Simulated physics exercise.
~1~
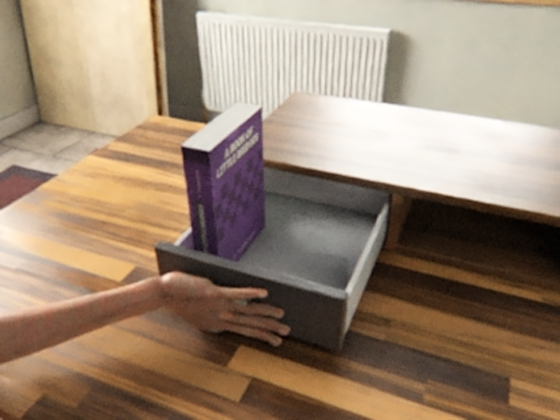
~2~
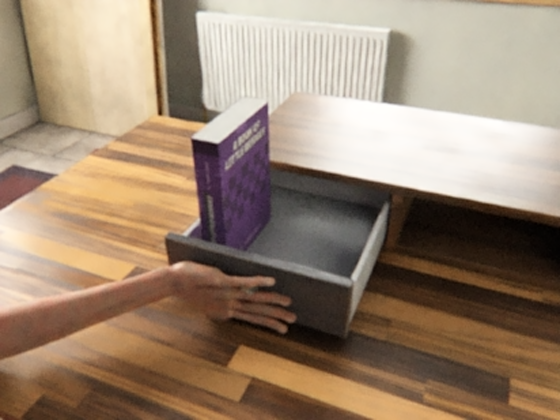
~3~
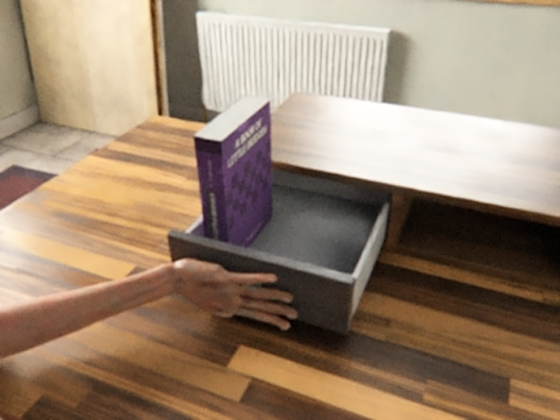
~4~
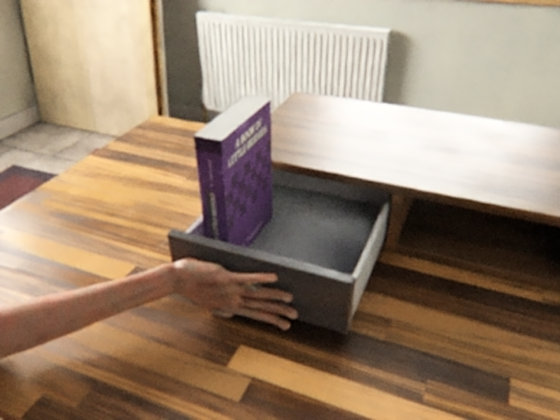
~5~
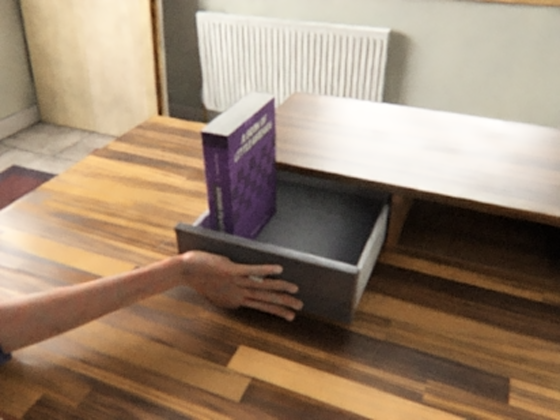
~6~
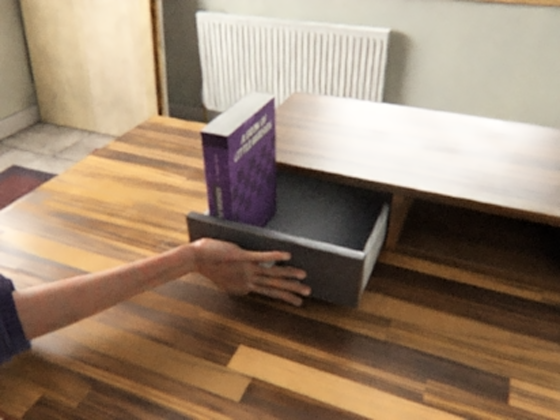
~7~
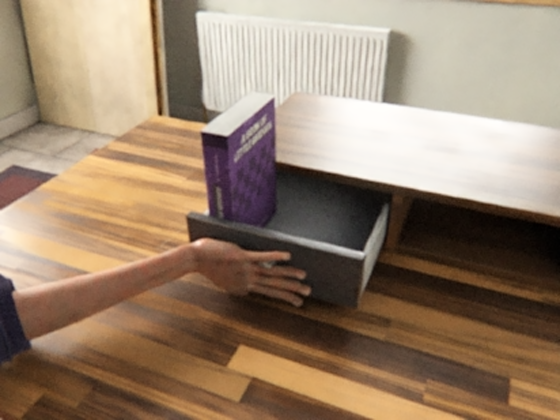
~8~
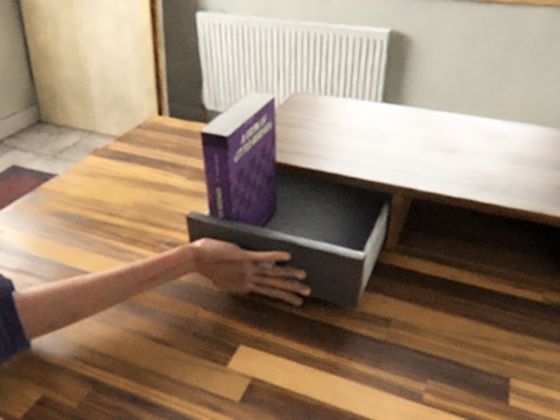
A dark grey drawer with a purple book standing upright in it sits open on a striped wooden surface, seen from above at an angle in a room with a white radiator behind. A smooth brown wooden top extends to the right of the drawer. A hand reaching from the left presses on the drawer front, and the drawer slides a little to the right and up, carrying the book with it. After a brief pause, it shifts slightly inward again. Then it stops, still partly open, with the book upright and the hand resting against the front.
